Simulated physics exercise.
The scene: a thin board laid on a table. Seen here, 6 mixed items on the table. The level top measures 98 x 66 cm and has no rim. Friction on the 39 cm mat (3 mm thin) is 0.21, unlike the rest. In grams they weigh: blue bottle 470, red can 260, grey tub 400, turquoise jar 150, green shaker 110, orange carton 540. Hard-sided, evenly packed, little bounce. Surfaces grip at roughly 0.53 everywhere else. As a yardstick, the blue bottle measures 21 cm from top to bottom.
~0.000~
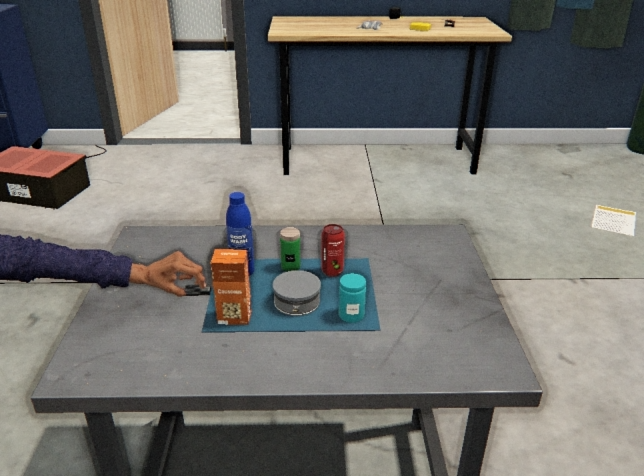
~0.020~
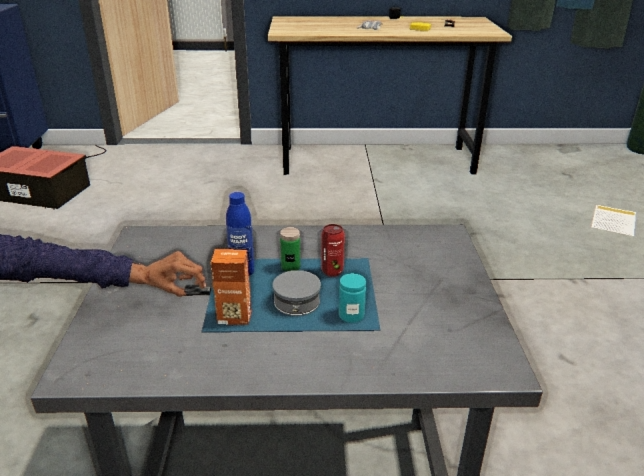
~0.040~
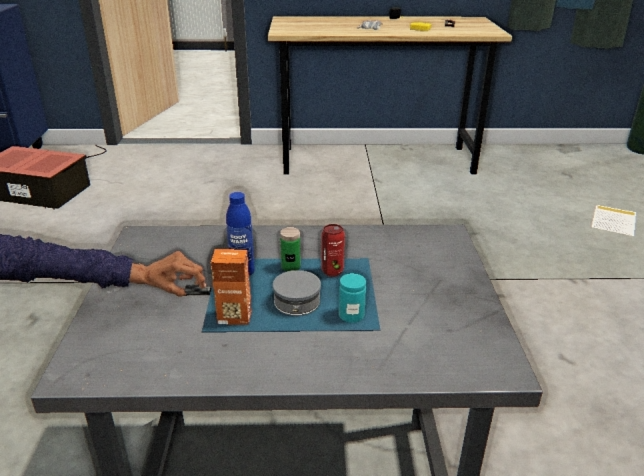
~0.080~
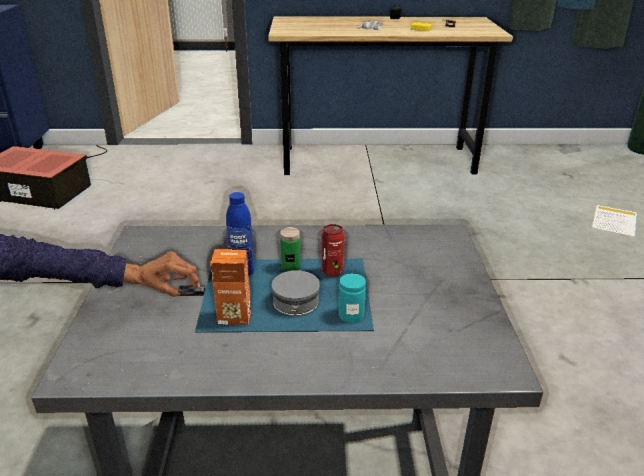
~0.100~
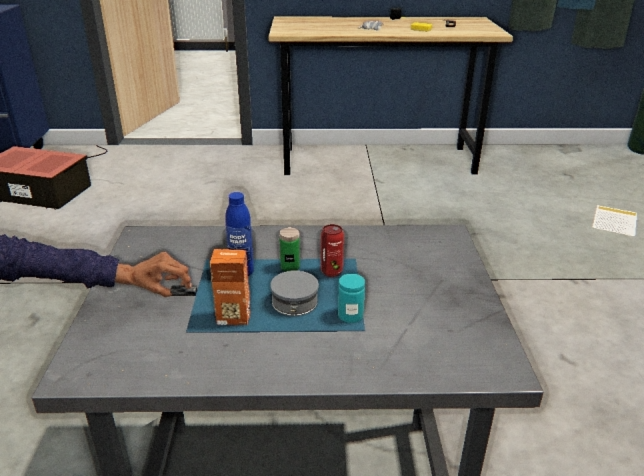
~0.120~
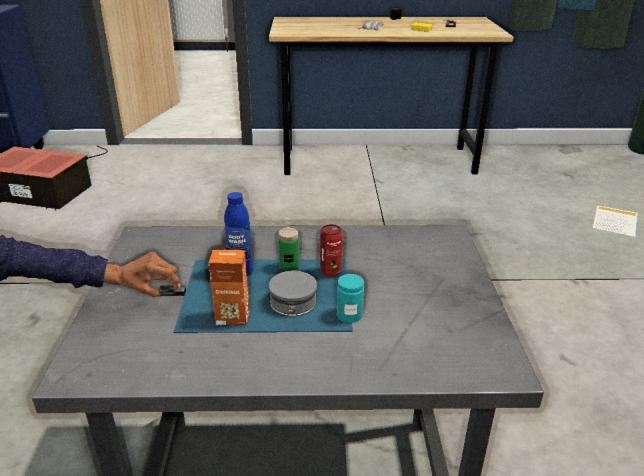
A hand gripped the left edge of a thin blue board under six bottles, cans and containers, paused, then slid it left across the grey table while the items barely shifted.
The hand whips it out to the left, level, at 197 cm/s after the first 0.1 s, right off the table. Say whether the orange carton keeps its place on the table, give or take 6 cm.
The orange carton gets shifted.
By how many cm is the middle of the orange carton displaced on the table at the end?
About 21 cm.
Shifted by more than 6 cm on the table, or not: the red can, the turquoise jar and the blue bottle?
The red can holds its spot; the turquoise jar keeps its place; the blue bottle ends elsewhere.
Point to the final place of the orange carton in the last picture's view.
Near (140, 306).
After 0.22 s, 26 cm of pull; orange carton slid 3 cm near (217, 288); blue bottle leaning 21°; grey tub slid 4 cm.
After 0.32 s, 45 cm of pull; orange carton slid 8 cm near (196, 289); blue bottle leaning 66°; green shaker leaning 11°.
After 0.52 s, 85 cm of pull; orange carton leaning 22° near (177, 286); blue bottle on its side; green shaker leaning 5°.
At rest (1.3 s), tipped over on the table, blue bottle and orange carton; not toppled but over 6 cm from the start, grey tub; the other 3 in place, give or take 6 cm. Seen from the same camera at the end, orange carton near (140, 306).
